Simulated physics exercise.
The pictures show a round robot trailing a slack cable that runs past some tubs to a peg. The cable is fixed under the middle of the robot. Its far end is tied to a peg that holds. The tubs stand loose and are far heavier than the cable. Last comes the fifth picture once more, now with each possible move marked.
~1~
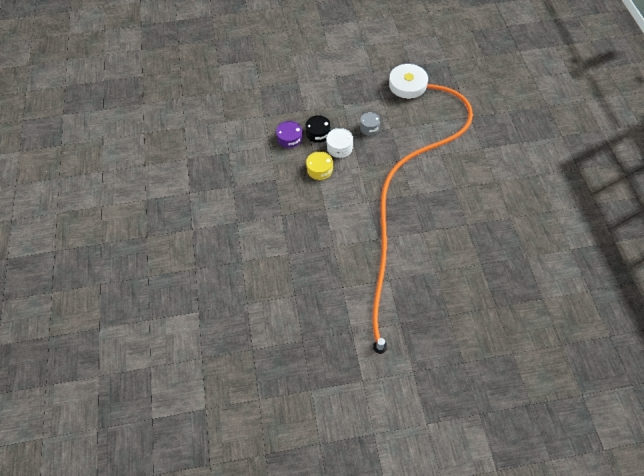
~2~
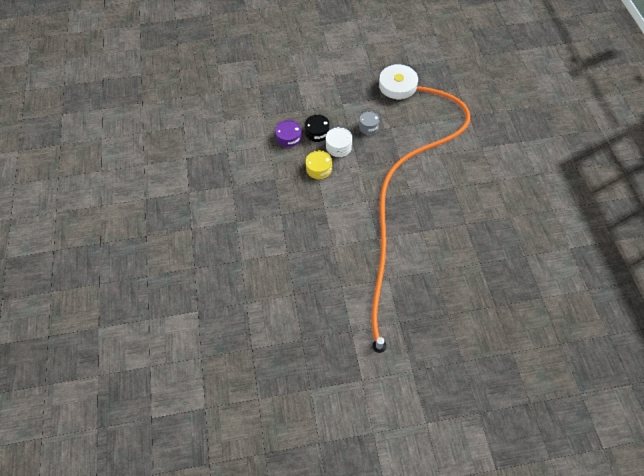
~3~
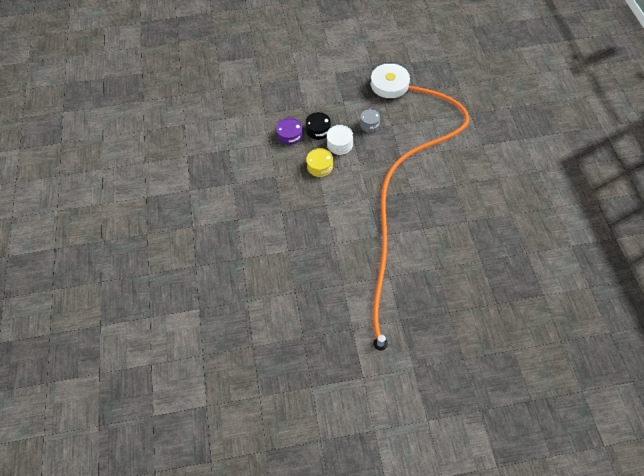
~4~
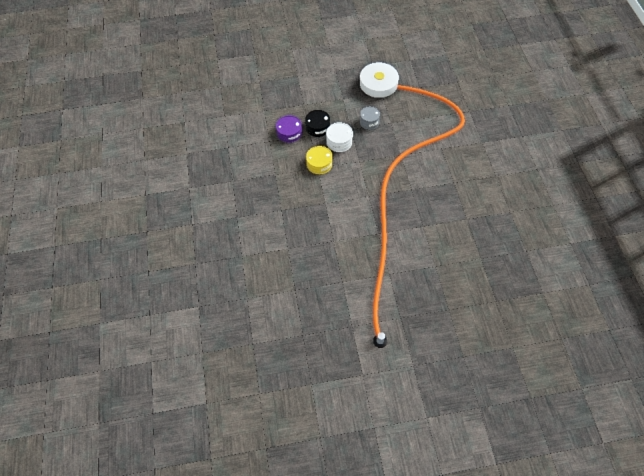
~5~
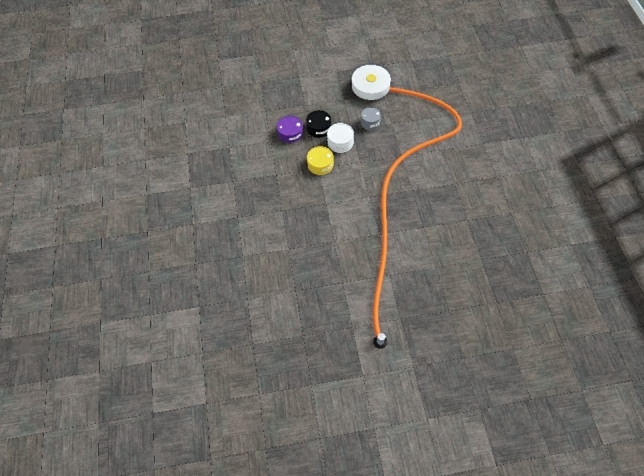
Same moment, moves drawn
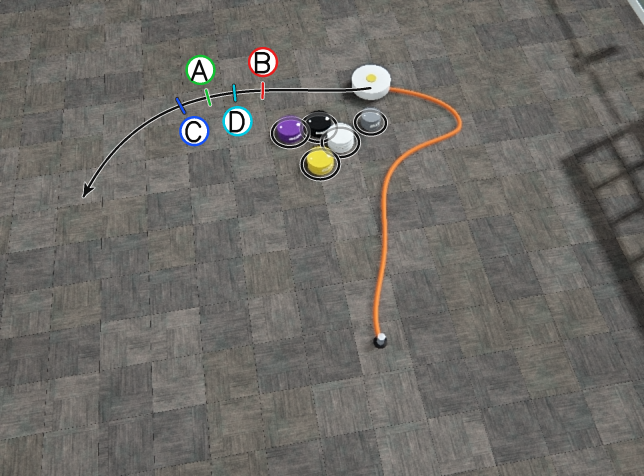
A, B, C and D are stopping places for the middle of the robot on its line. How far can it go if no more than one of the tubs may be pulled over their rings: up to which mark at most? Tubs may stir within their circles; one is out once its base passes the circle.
As far as tick D.
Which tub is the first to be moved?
The grey one.
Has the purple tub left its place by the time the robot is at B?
By then, no.
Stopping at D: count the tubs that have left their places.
One.
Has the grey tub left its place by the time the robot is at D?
Yes.
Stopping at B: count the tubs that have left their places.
By then, none.
On the marked copy, A at (208, 97); B at (263, 91); C at (181, 106); D at (235, 93); the route from (371, 88) via (208, 97) to (84, 197).
Taking D. A third of the way, robot (324, 86).
Two thirds of the way, robot (275, 85).
When it is over, robot (234, 88); grey tub (359, 125); one over the rings.
As for the rest, A has three over the rings; B is within the limit but short; C has five over the rings.
